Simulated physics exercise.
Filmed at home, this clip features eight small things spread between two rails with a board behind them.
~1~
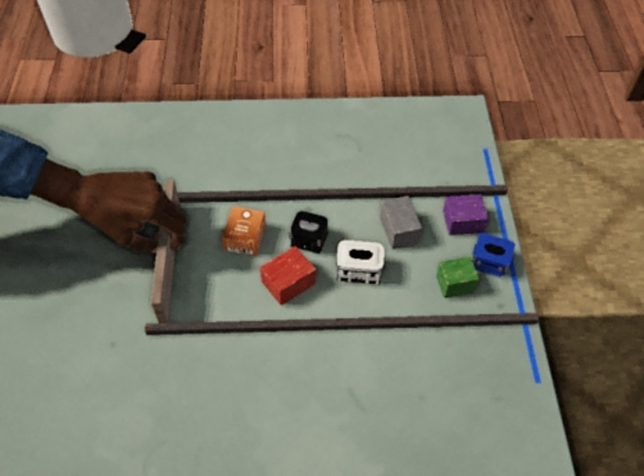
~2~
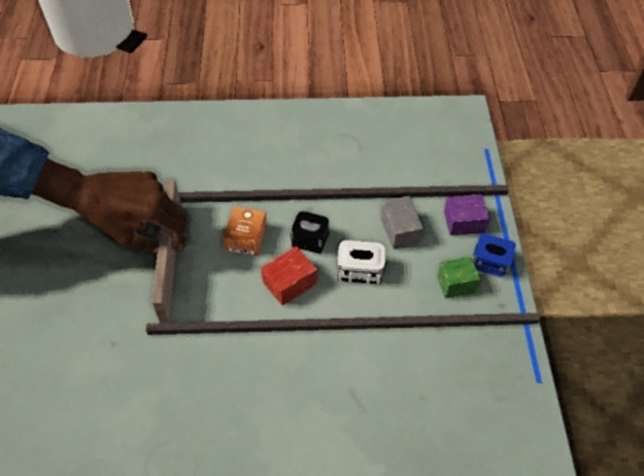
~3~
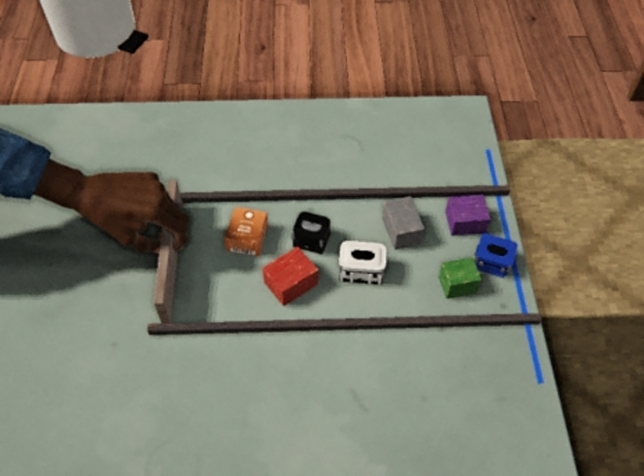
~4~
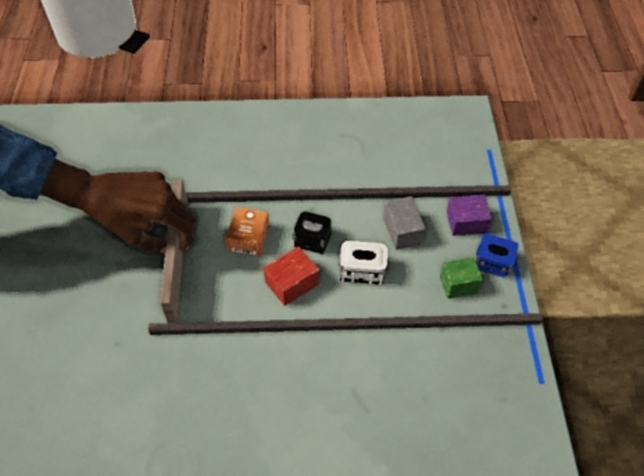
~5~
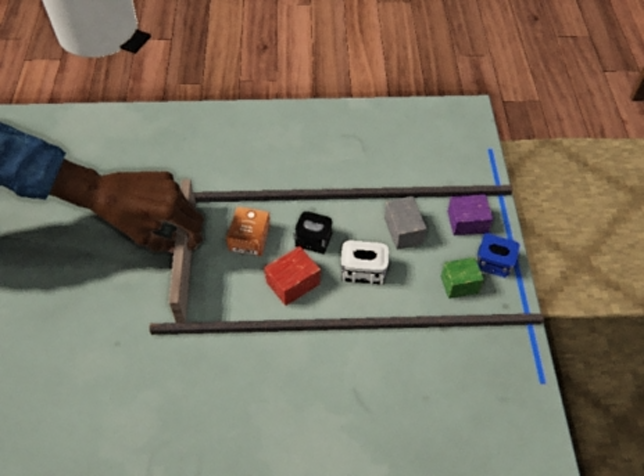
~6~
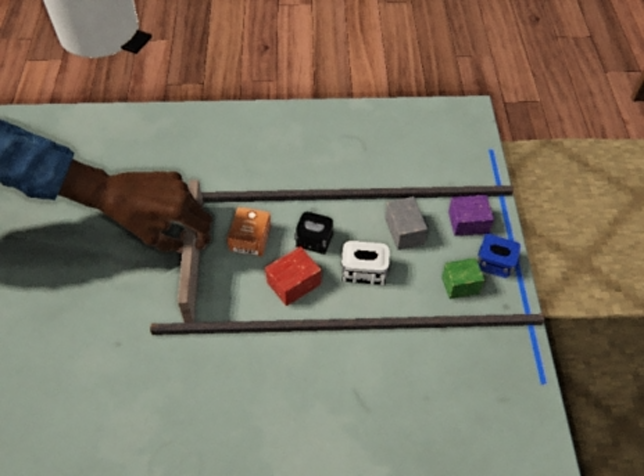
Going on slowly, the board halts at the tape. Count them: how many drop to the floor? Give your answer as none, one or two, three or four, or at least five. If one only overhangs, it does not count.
The count is at least five.
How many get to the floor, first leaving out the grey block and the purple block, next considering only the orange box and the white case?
Try one: 6; try two: 6.
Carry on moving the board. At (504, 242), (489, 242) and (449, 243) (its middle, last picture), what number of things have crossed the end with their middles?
Respectively 6, 6 and 3.
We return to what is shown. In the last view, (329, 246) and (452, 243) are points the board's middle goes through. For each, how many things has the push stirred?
I get 5 at the one place and 8 at the other.
Early on, none off yet; blue case at rest near (498, 256); purple block at rest near (471, 216); green block at rest near (463, 278).
A while later, none off yet; blue case travelled a little near (515, 256); purple block travelled about its own width near (518, 214); green block travelled a little near (478, 285).
Finally, the number that fall off is five or more; lost, orange box, red block, black case, white case, grey block, green block, purple block and blue case.
